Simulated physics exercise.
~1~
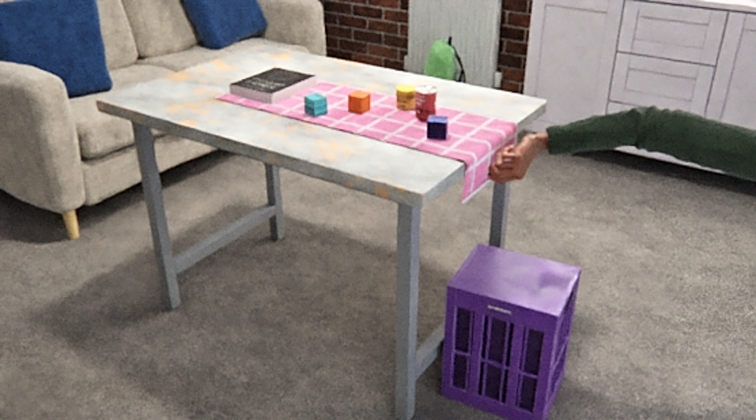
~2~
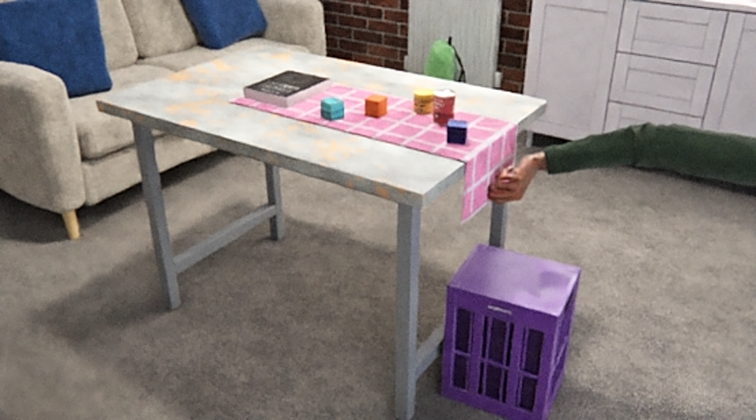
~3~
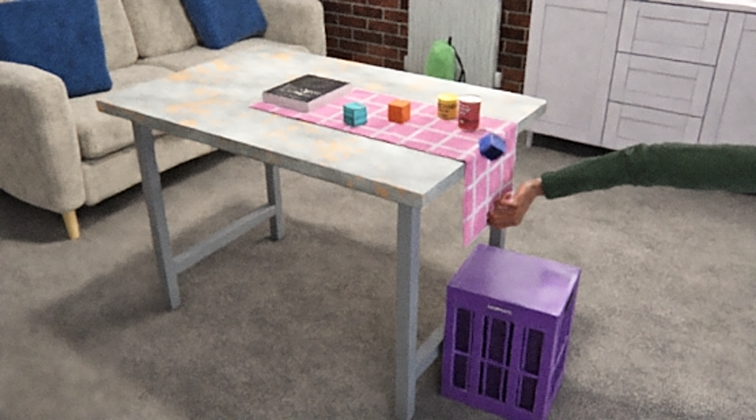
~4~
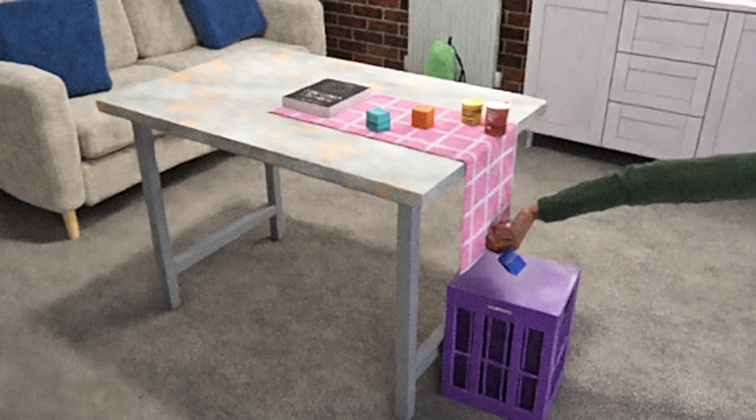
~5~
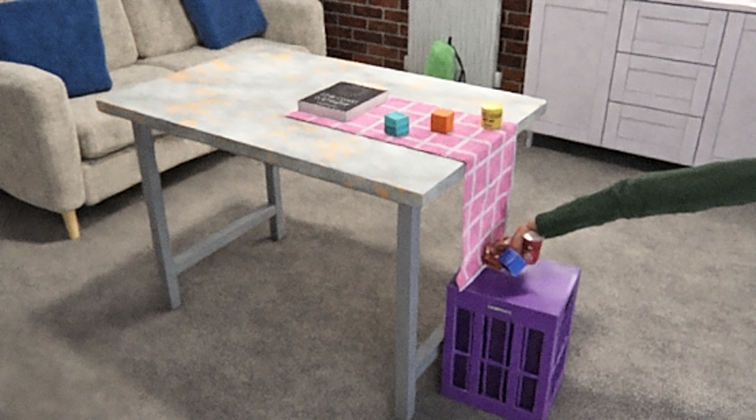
A pink checked runner lies across a pale, worn table, its end held by a hand in a green sleeve reaching in from the right. The still view looks slightly down on a carpeted room, with a beige sofa and blue pillows behind and a purple crate at the table's right. On the cloth sit a dark book and teal, orange, yellow, red and blue items. The hand draws the cloth down, sliding everything rightward. The blue cube tips over the edge and drops towards the crate, then the red can follows. Finally the hem reaches the crate, and the other items remain on the table.
